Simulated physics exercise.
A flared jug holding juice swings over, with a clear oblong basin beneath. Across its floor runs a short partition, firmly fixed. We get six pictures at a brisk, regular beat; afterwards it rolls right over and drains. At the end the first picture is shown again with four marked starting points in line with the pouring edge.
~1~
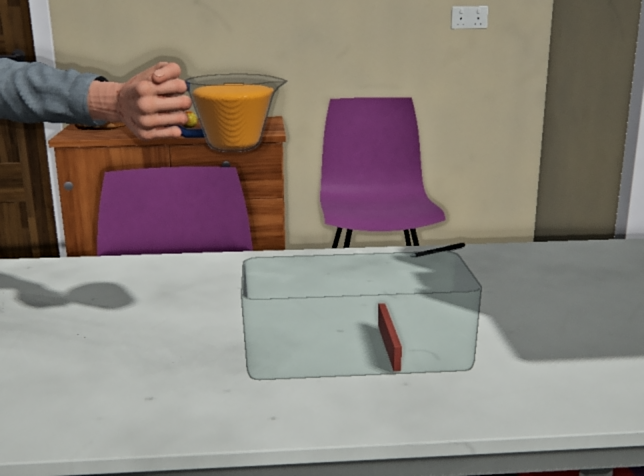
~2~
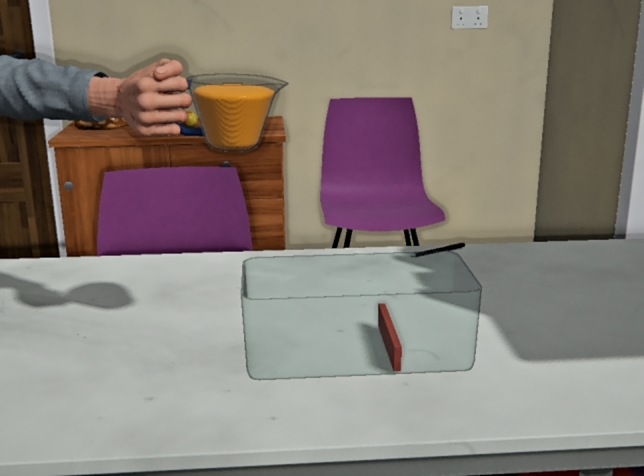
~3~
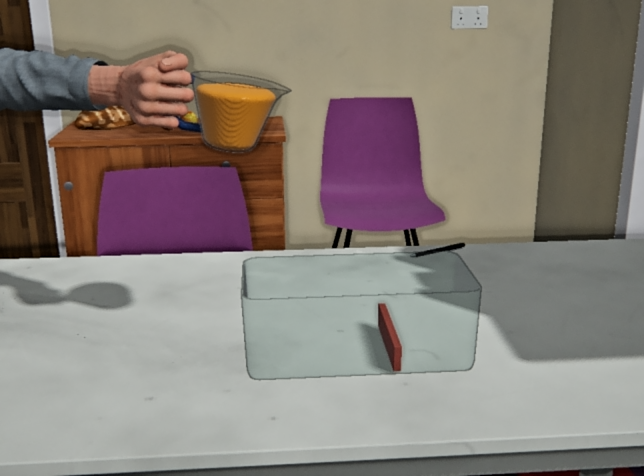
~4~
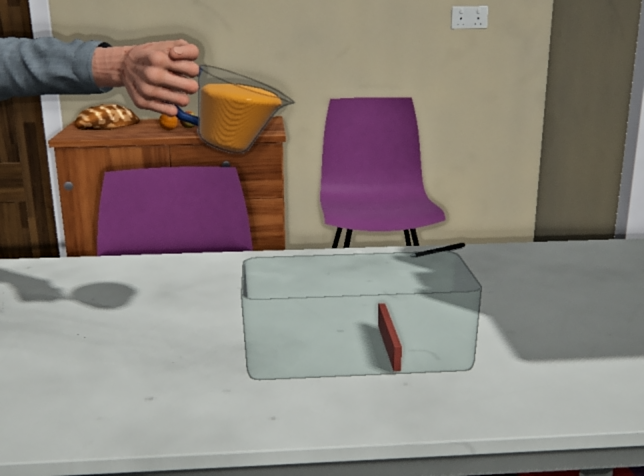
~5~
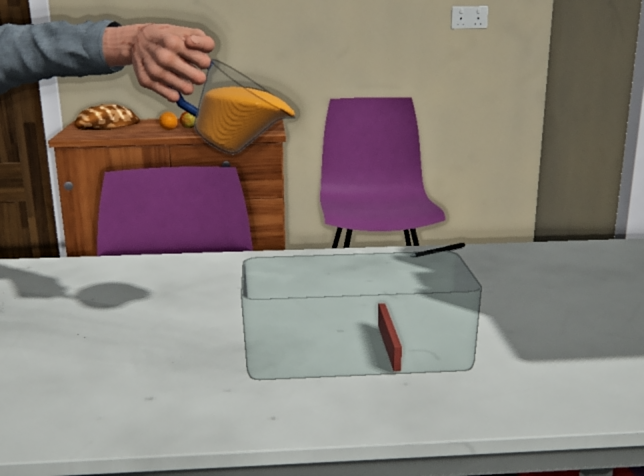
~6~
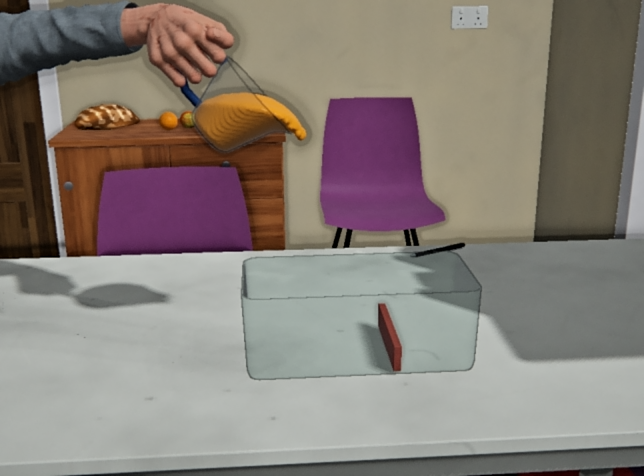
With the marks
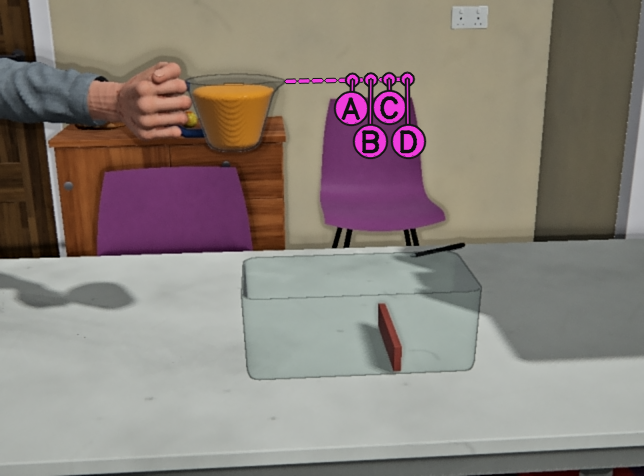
A hand tilts a jug of orange juice rightward above a clear basin, juice reaching its lip.
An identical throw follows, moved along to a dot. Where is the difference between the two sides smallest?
The best spot is A.
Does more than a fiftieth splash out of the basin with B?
Yes, it does.
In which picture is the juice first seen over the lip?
In picture 5.
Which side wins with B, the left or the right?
The right one.
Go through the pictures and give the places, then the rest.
Upright, lip at (286, 81); basin from (247, 377) to (474, 367); top of the wall at (389, 323); nothing has left yet, in the first picture.
Tipped about 2°, lip at (288, 83); nothing has left yet, in the second picture.
Tipped about 9°, lip at (291, 90); nothing has left yet, in the third picture.
Tipped about 21°, lip at (294, 102); nothing has left yet, in the fourth picture.
Tipped about 35°, lip at (295, 117); juice is over the lip, down to (295, 117), in the fifth picture.
Tipped about 50°, lip at (291, 133); juice is over the lip, down to (300, 136), in the sixth picture.
On the marked copy, A at (352, 80); B at (370, 79); C at (389, 79); D at (407, 79).
Choosing A, about 52 % ends left of the wall and 41 % right of it; 7 % is lost outside.
Choosing B, about 22 % ends left of the wall and 71 % right of it; 7 % is lost outside.
Choosing C, about 23 % ends left of the wall and 64 % right of it; 12 % is lost outside.
Choosing D, about 24 % ends left of the wall and 67 % right of it; 9 % is lost outside.
